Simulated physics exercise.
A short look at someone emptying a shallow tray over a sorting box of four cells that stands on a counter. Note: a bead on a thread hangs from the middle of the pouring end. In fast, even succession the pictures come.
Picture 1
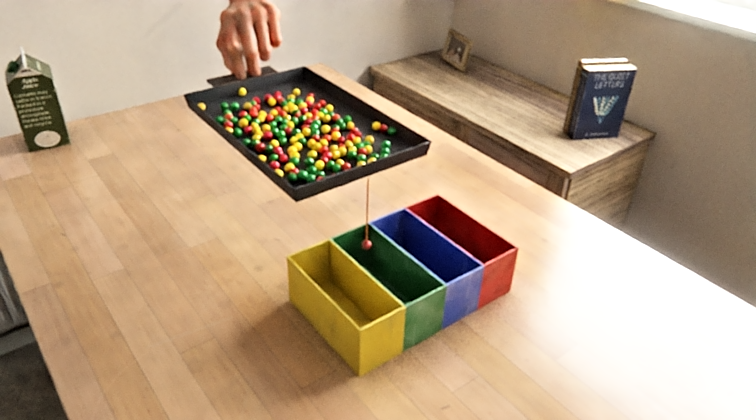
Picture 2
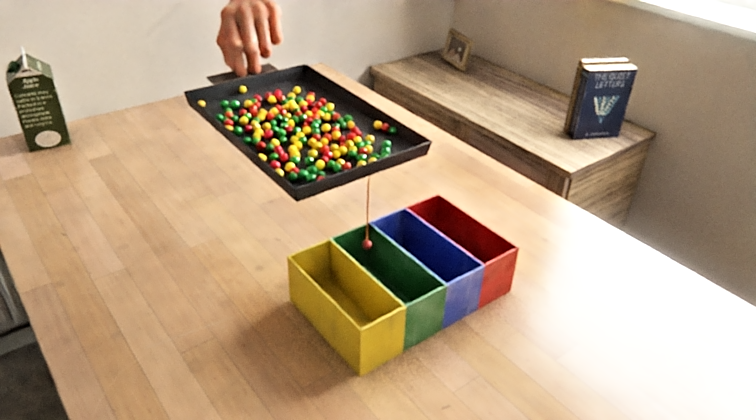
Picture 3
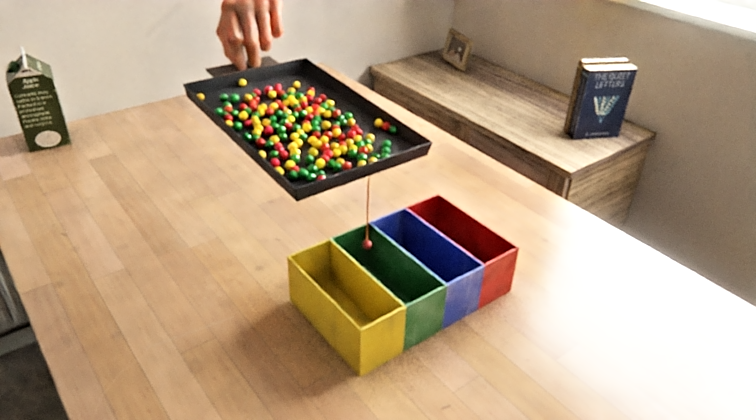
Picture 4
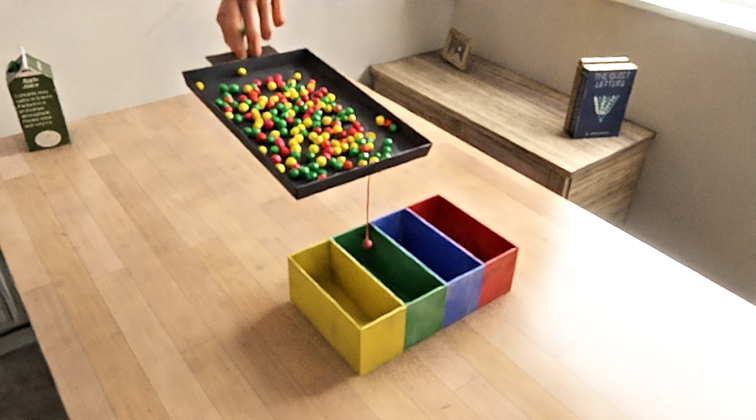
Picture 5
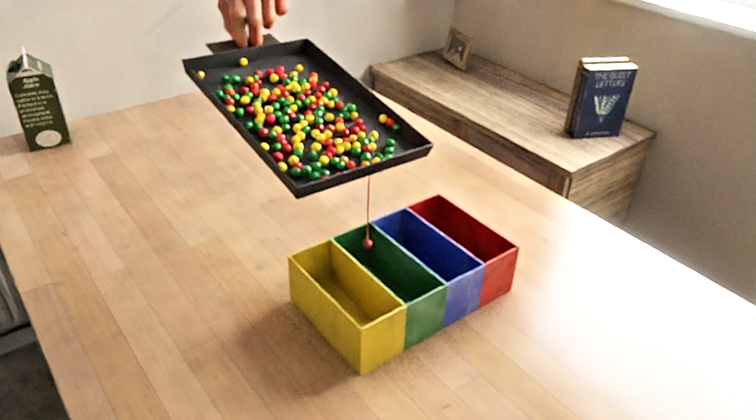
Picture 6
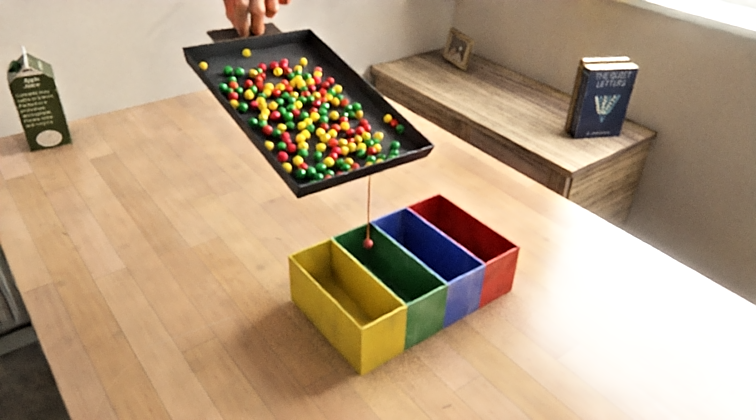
A hand slowly tilts a dark tray of colourful beads above a four-coloured sorting box.
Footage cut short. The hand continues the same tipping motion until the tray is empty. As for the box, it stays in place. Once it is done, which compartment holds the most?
The blue compartment holds the most.
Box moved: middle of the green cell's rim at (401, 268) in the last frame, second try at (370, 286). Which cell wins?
The first time it is the blue cell; the second time it is that red cell.
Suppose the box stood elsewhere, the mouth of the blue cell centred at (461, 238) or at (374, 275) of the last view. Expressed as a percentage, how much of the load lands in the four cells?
Near 90 % and 60 %.
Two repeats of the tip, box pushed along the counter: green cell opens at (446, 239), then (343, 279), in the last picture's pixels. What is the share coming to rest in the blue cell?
Roughly 0% the first time and 20% the second time.
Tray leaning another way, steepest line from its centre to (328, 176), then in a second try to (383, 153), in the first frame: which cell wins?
The yellow cell first, the blue cell second.
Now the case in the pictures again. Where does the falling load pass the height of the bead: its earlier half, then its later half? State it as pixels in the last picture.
Earlier portion about (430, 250); later portion about (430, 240).
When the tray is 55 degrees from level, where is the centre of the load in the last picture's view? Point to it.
I'd put it at about (371, 134).
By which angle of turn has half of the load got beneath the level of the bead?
I'd say it is tilted about 90°.
Shortly afterwards, tray tipped steeply; all but a few on the tray; only a few in the blue cell; only a few falling or outside the box.
Next, tray tipped right over; near a quarter on the tray; near a third in the blue cell; near a quarter in the green cell; a little in the yellow cell; a little in the red cell; a little falling or outside the box.
Some moments later, tray tipped past a quarter turn; near half in the blue cell; near a quarter in the green cell; a little in the yellow cell; a little in the red cell; only a few falling or outside the box.
In the end, tray tipped past a quarter turn; near half in the blue cell; near a quarter in the green cell; a little in the yellow cell; a little in the red cell; only a few outside the box.
